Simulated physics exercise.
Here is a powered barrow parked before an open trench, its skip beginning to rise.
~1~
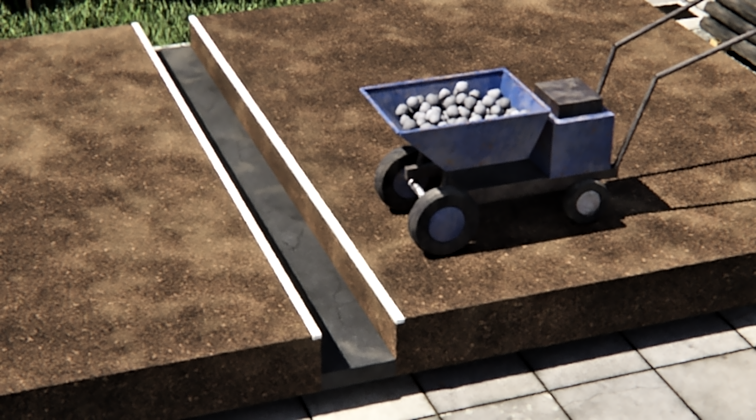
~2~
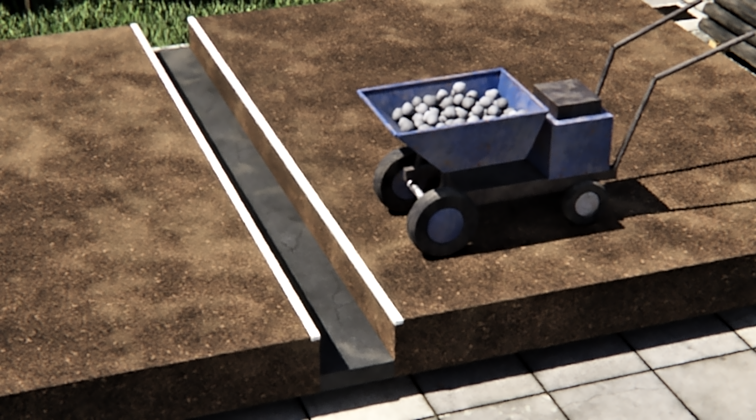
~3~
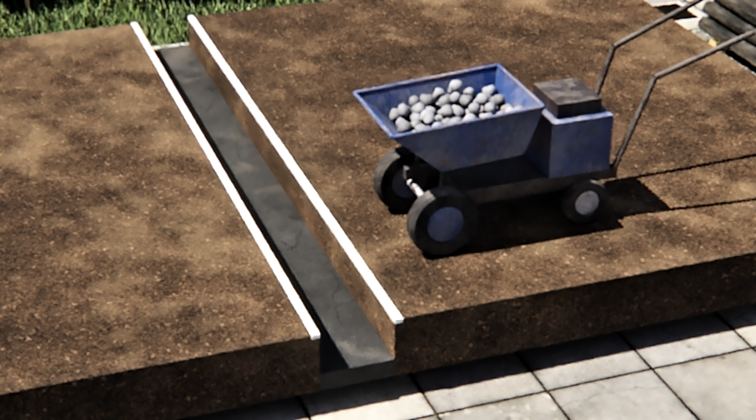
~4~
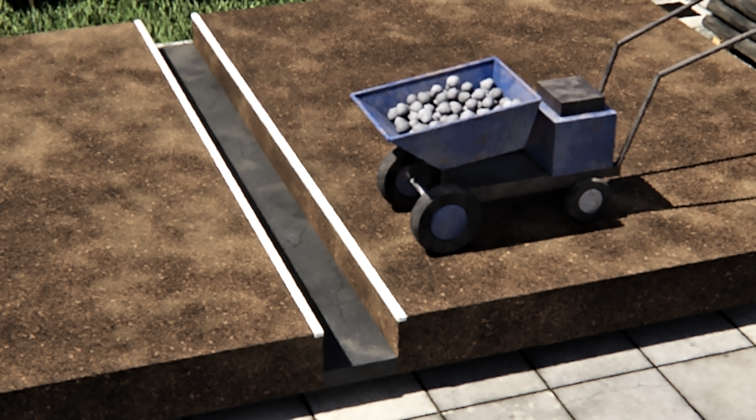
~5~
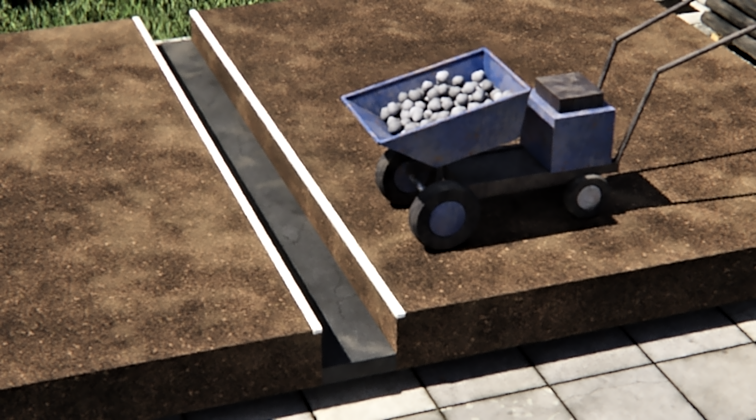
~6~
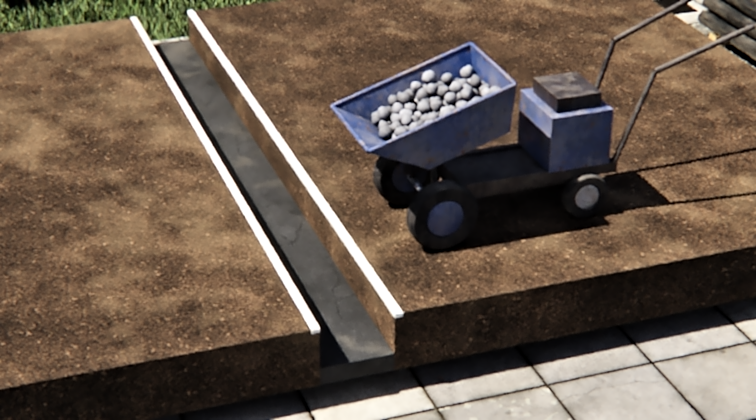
The clip opens on a small blue powered barrow loaded with round grey cobbles, parked on brown soil to the right of an open, white-edged trench. Its skip tilts slowly toward the left, barely at first, then clearly, the front lip lowering and the back rising while the wheels stay put.
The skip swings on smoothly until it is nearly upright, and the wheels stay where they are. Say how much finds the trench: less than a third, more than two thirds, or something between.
The trench ends with more than two thirds of it.
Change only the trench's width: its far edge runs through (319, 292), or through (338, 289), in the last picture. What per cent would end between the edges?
First some 50, then 0 per cent.
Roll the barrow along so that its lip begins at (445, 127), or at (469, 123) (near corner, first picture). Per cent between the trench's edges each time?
Roughly 90 per cent, and 60 per cent.
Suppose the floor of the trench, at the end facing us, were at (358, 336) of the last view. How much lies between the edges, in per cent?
Near 60 %.
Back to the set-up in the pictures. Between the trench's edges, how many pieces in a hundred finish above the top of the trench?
Close to 0 per cent.
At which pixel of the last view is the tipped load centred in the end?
Around (296, 272).
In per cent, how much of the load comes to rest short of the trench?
About 0 per cent.
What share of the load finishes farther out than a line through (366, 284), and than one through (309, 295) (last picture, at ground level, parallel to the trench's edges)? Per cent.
Roughly 90 per cent, and 30 per cent.
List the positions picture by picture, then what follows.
Lip of the skip near (400, 134), level; top of the load near (481, 112), round cobbles; first edge of the trench near (379, 288); far edge near (298, 302), the trench over half as wide as the skip, and about half as deep as wide, in the first frame.
Lip of the skip near (397, 136), level; top of the load near (478, 112), in the second frame.
Lip of the skip near (393, 137), tipped barely; top of the load near (475, 110), in the third frame.
Lip of the skip near (389, 140), tipped a little; top of the load near (472, 106), in the fourth frame.
Lip of the skip near (380, 143), tipped a little; top of the load near (477, 93), in the fifth frame.
Lip of the skip near (369, 152), tipped clearly; top of the load near (465, 90); first edge of the trench near (377, 282); far edge near (297, 296), in the sixth frame.
Shortly afterwards, skip tipped steeply; the whole lot in the skip.
Next, skip tipped steeply; near half in the skip; near a third in or heaped over the trench; a little beyond it; only a few falling.
Some moments later, skip tipped right over; the bulk in or heaped over the trench; a little beyond it.
In the end, skip tipped right over; the bulk in or heaped over the trench; a little beyond it.
